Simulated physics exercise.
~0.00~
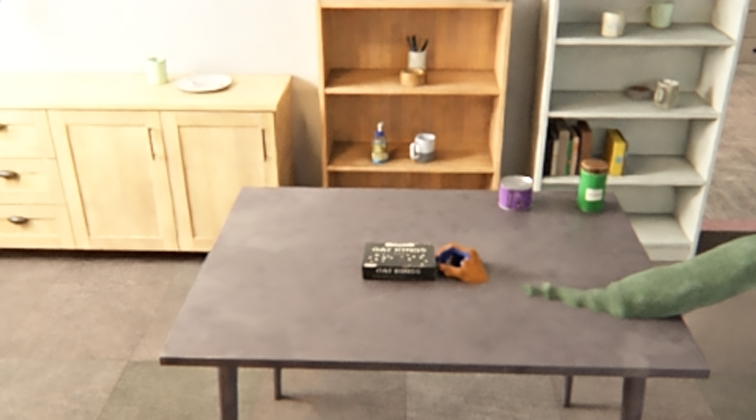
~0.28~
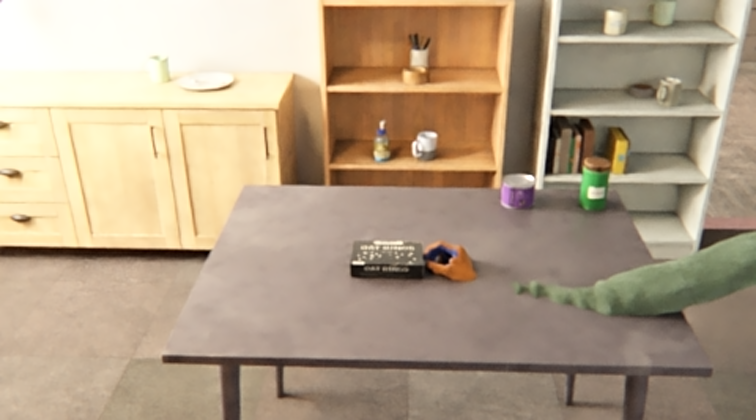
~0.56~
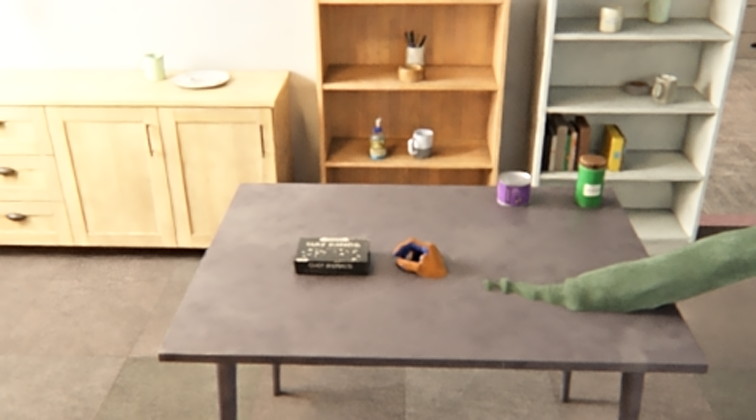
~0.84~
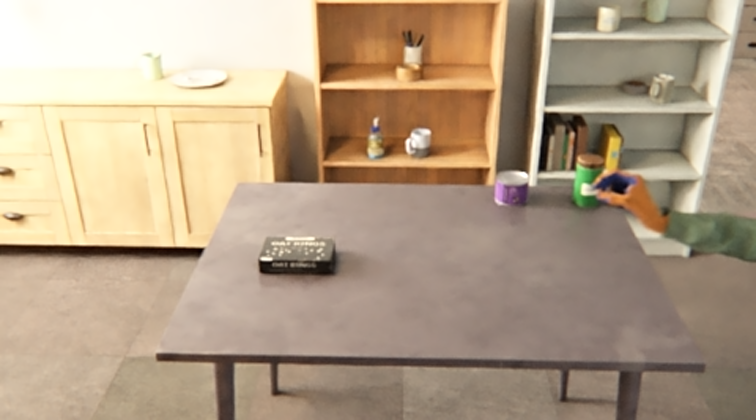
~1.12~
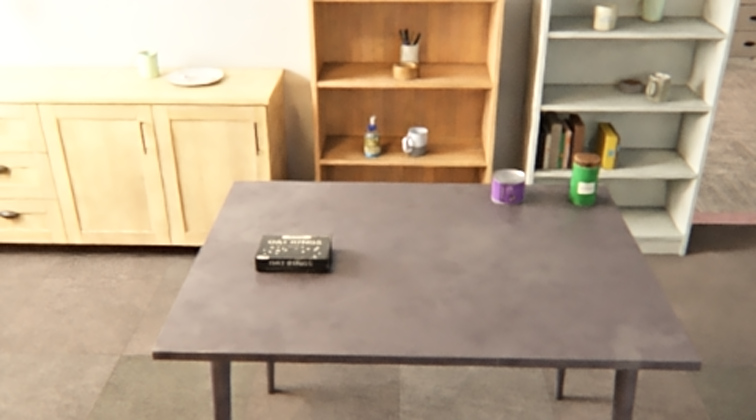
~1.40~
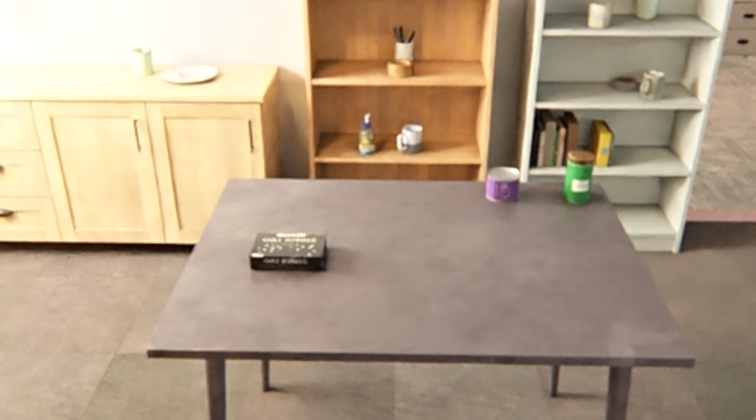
Black packet sliding left across a grey table as a hand pushes it, lets go and withdraws, the packet resting on top.
